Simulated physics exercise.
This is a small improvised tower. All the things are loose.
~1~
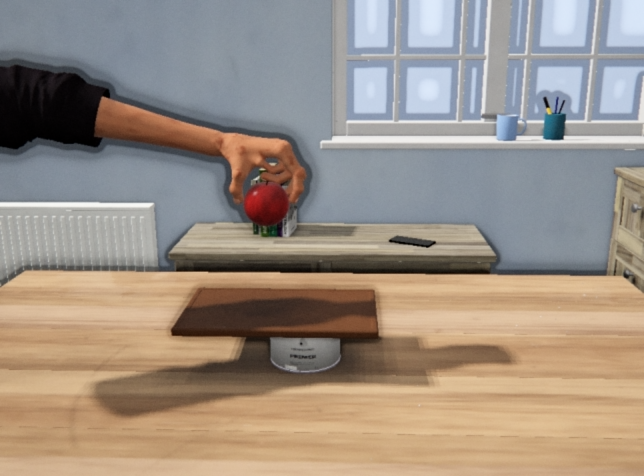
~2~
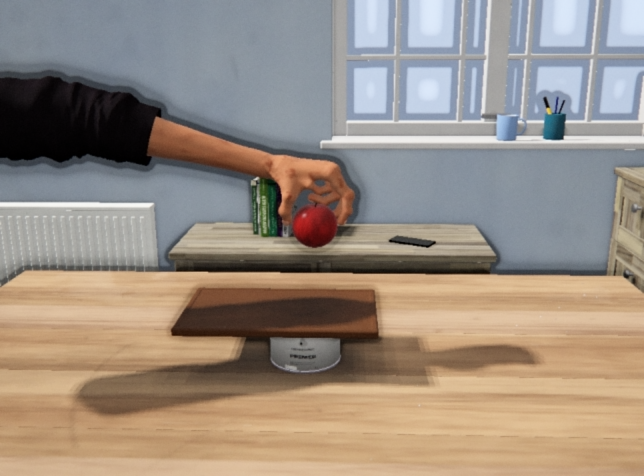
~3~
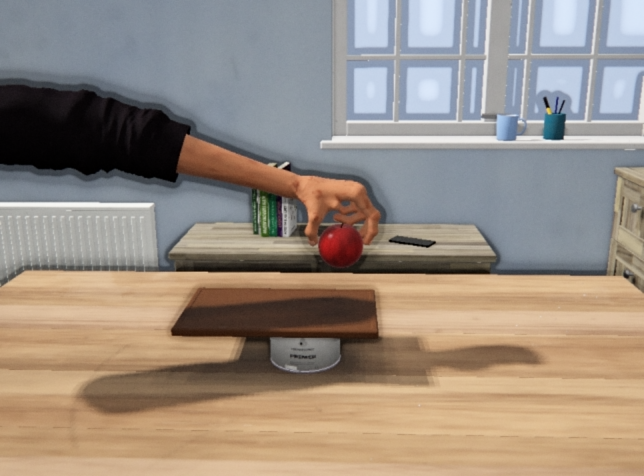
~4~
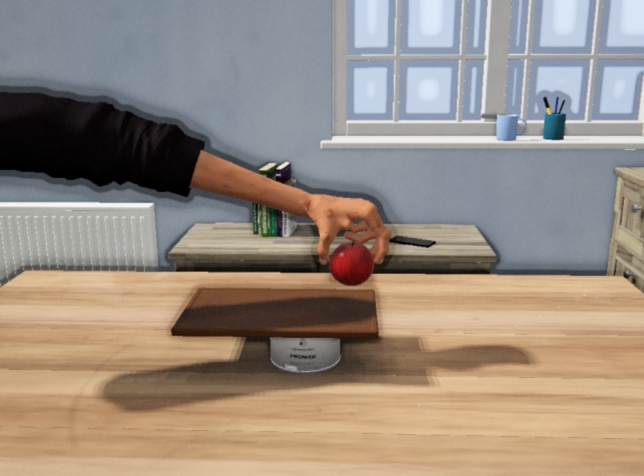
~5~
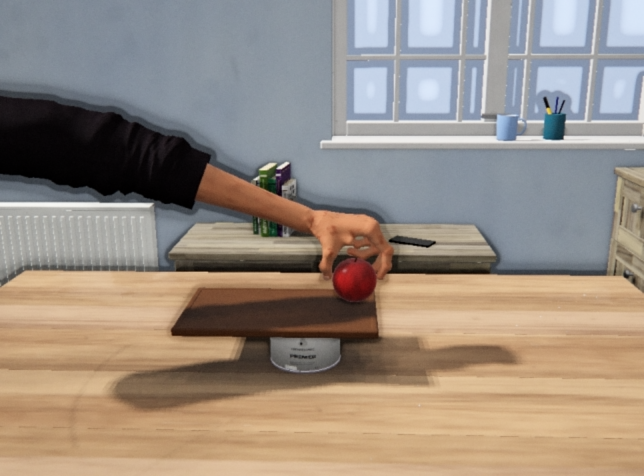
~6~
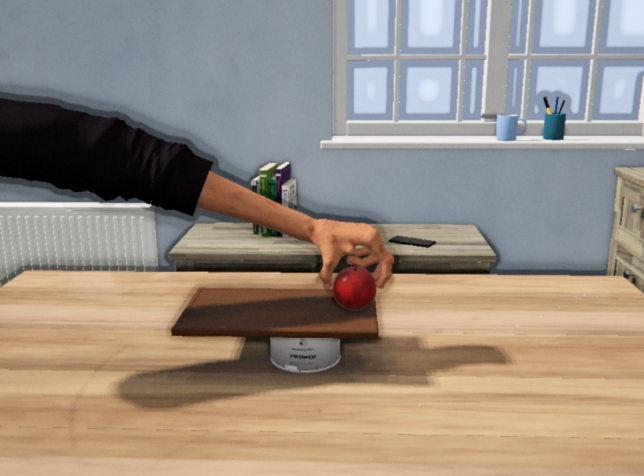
A hand moves a red apple rightward and down onto a brown lid's right side.
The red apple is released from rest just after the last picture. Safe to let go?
In the end the stack stays up.
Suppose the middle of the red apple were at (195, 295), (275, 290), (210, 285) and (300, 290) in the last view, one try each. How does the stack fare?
First try: It comes apart; second try: It keeps its balance; third try: It loses its balance; fourth try: It stays up.
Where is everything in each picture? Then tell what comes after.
On its way; red apple (267, 204); brown lid (280, 311), in the first picture.
On its way; red apple (315, 225); brown lid (280, 311), in the second picture.
On its way; red apple (341, 245); brown lid (280, 311), in the third picture.
On its way; red apple (352, 264); brown lid (280, 311), in the fourth picture.
On its way; red apple (355, 280); brown lid (280, 311), in the fifth picture.
Set down, still held; red apple (355, 289); brown lid (280, 311), in the sixth picture.
Then, 0.90 s later than the last frame, all is still.
Then, 1.80 s later than the last frame, red apple resting near (355, 289).
When it is over, all 3 as before. End places, in pixels of the last picture, red apple near (355, 289). The stack keeps its balance.
